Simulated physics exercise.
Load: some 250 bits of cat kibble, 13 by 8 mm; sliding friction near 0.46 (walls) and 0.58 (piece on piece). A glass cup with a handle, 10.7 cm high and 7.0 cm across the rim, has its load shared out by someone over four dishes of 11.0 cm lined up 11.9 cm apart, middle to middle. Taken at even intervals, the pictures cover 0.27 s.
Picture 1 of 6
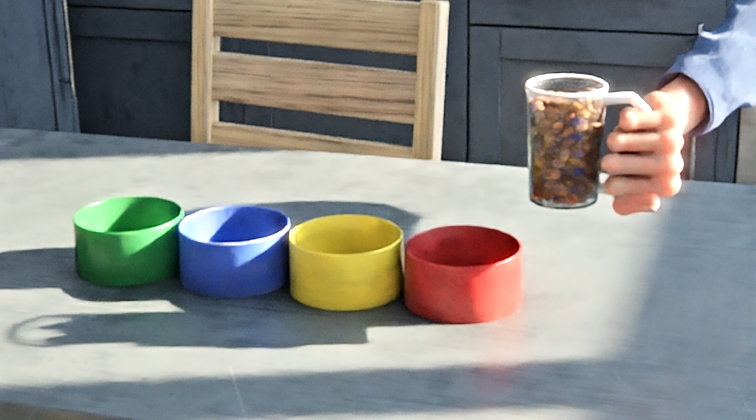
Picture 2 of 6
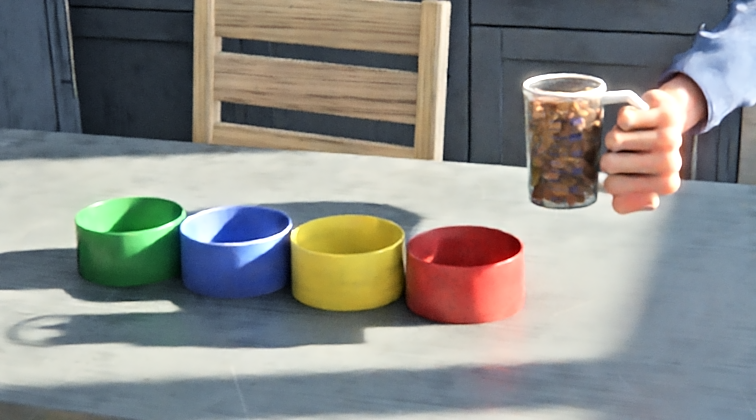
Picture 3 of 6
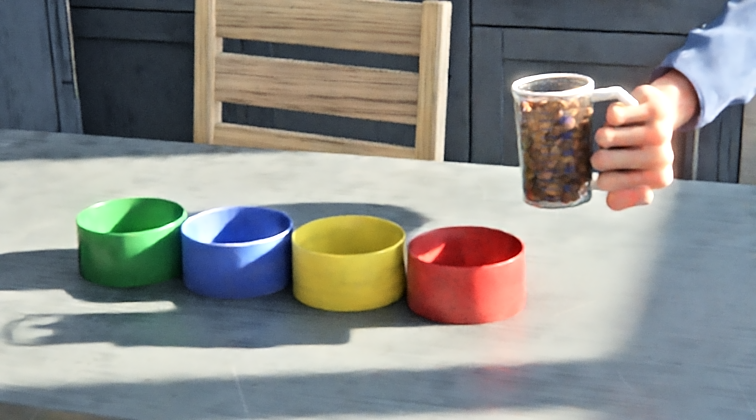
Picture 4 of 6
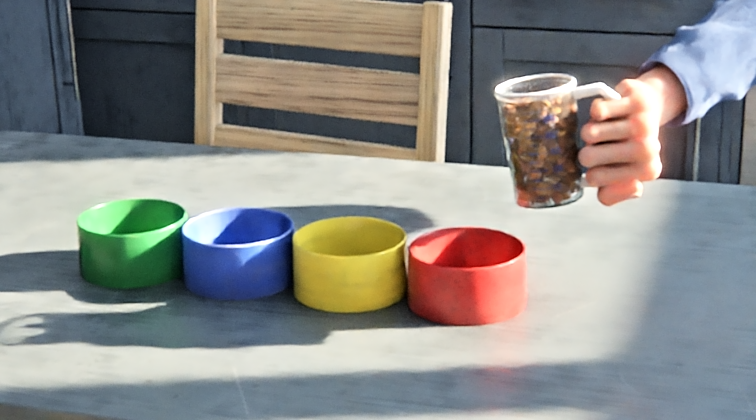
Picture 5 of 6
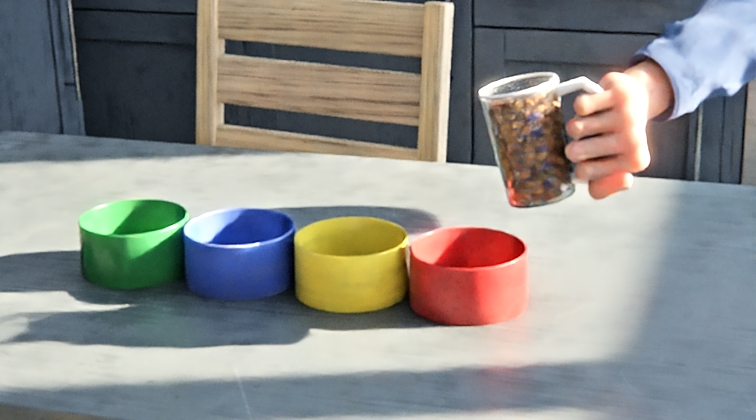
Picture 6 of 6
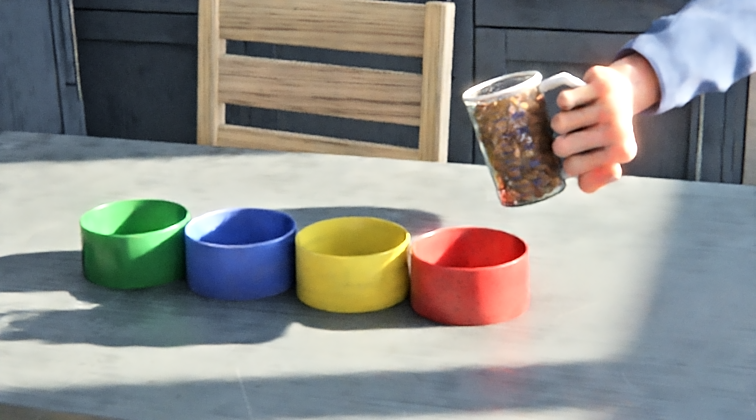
Glass cup of brown pieces moving left in a hand and tilting toward a red dish beside yellow, blue and green ones.
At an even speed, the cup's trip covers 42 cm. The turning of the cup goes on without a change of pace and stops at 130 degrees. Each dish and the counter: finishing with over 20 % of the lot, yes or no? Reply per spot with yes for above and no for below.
Red: No, below. Blue: No, below. Green: Yes, above. Yellow: No, below. Counter: No, below.
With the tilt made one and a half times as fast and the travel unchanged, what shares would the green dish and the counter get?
I'd expect green to end at 0 and the counter at 10.
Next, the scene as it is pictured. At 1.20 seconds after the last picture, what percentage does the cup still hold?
About 75 percent of the load.
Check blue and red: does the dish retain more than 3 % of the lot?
Blue yes; red no.
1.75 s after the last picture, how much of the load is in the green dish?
Close to 85 percent of the load.
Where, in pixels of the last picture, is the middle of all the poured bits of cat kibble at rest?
Estimated resting centre: Around (131, 249).
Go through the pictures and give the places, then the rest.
In the first picture, cup at (565, 142), tilt 0 degrees, lip at (528, 83), moved 0.0 cm; middle of the pieces at (569, 146); red dish at (463, 246); yellow dish at (346, 235); blue dish at (234, 224); green dish at (128, 214).
In the second picture, cup at (563, 142), tilt 1 degrees, lip at (526, 84), moved 0.3 cm; middle of the pieces at (568, 146).
In the third picture, cup at (555, 142), tilt 4 degrees, lip at (514, 86), moved 1.2 cm; middle of the pieces at (560, 145).
In the fourth picture, cup at (542, 142), tilt 8 degrees, lip at (498, 89), moved 2.4 cm; middle of the pieces at (547, 145).
In the fifth picture, cup at (530, 141), tilt 13 degrees, lip at (482, 92), moved 3.7 cm; middle of the pieces at (536, 144).
In the sixth picture, cup at (518, 140), tilt 17 degrees, lip at (466, 95), moved 5.0 cm; middle of the pieces at (523, 143); red dish at (469, 248); yellow dish at (352, 237); blue dish at (241, 227); green dish at (135, 217).
Then, 0.72 s after the last picture, tilt 77 degrees; cup holds 100 %.
Then, 1.20 s after the last picture, tilt 117 degrees; cup holds 75 %, blue 10 %, green 5 %.
Then, 1.75 s after the last picture, tilt 130 degrees; cup holds 0 %, blue 10 %, green 85 %.
In the end, red 0 %, blue 10 %, green 85 %, yellow 0 %, counter 5 %.
